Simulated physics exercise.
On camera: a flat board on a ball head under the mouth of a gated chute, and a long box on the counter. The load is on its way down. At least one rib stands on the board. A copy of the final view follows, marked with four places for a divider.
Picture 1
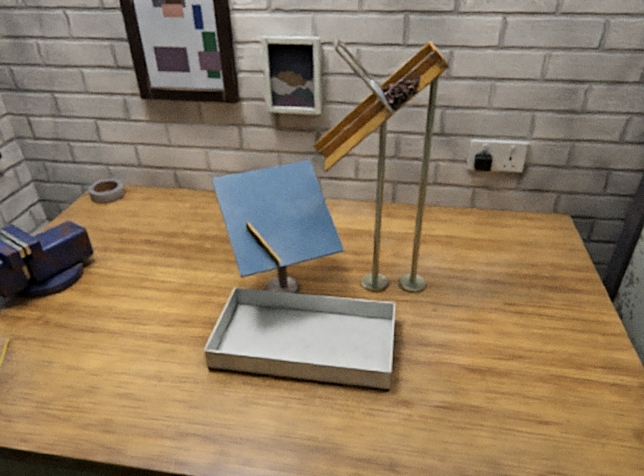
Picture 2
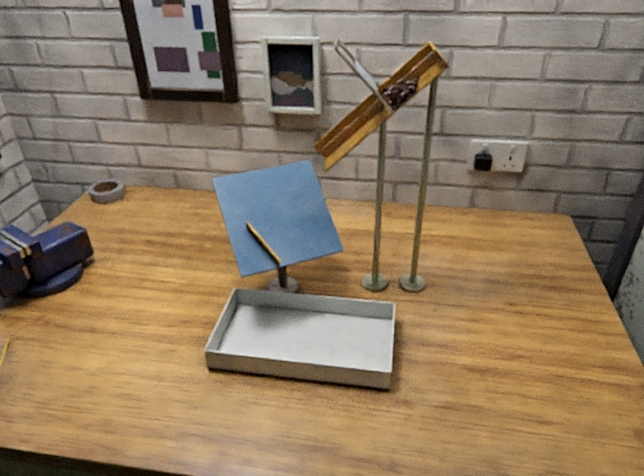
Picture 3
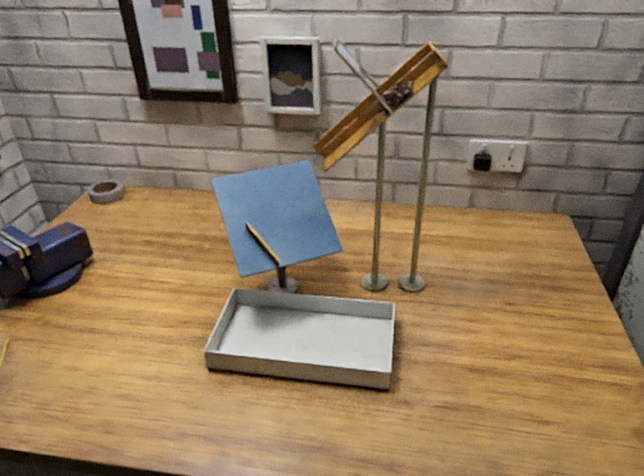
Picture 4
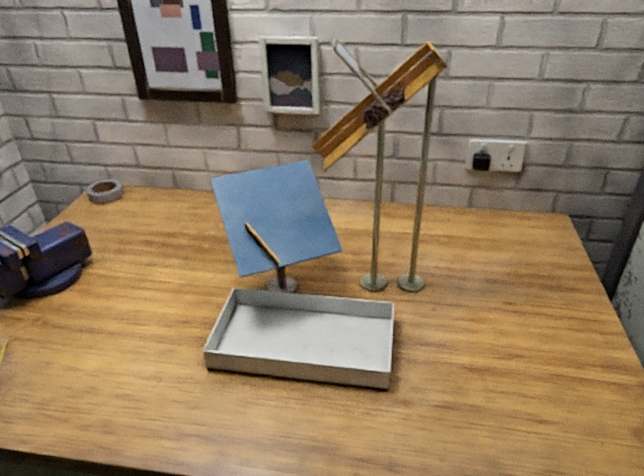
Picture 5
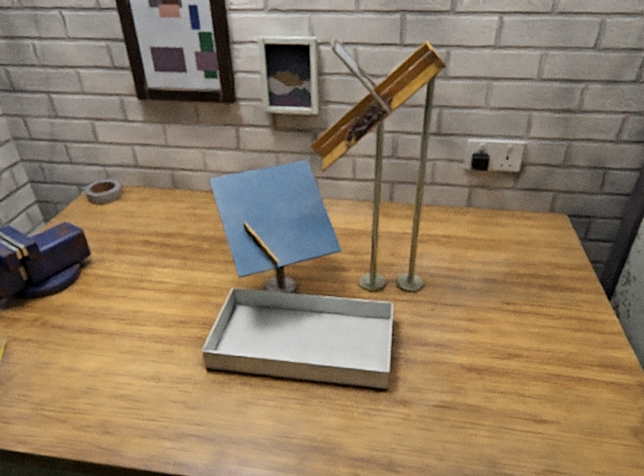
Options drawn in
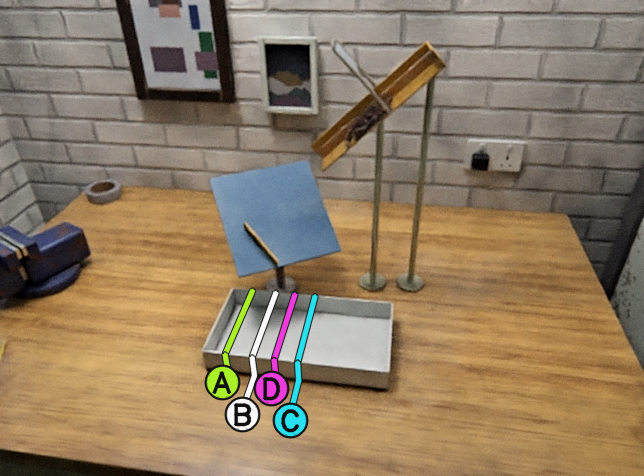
The footage shows a cluster of small dark pieces sliding down and leftward along a sloping wooden chute, above a tilted blue board with a thin rib and an empty shallow box on a wooden counter.
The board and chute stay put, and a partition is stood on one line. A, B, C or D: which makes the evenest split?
C works best here.
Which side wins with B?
Right.
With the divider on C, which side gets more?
The left side.
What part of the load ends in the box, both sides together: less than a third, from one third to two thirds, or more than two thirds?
It is more than two thirds.
On the marked copy, line A crosses the front rim at (225, 353); line B crosses the front rim at (252, 356); line C crosses the front rim at (297, 361); line D crosses the front rim at (274, 359).
With A, of what is caught, none on the left of the divider, all on the right.
With B, of what is caught, a stray few on the left of the divider, nearly all on the right.
With C, of what is caught, about two thirds on the left of the divider, about a third on the right.
With D, of what is caught, a small part on the left of the divider, nearly all on the right.
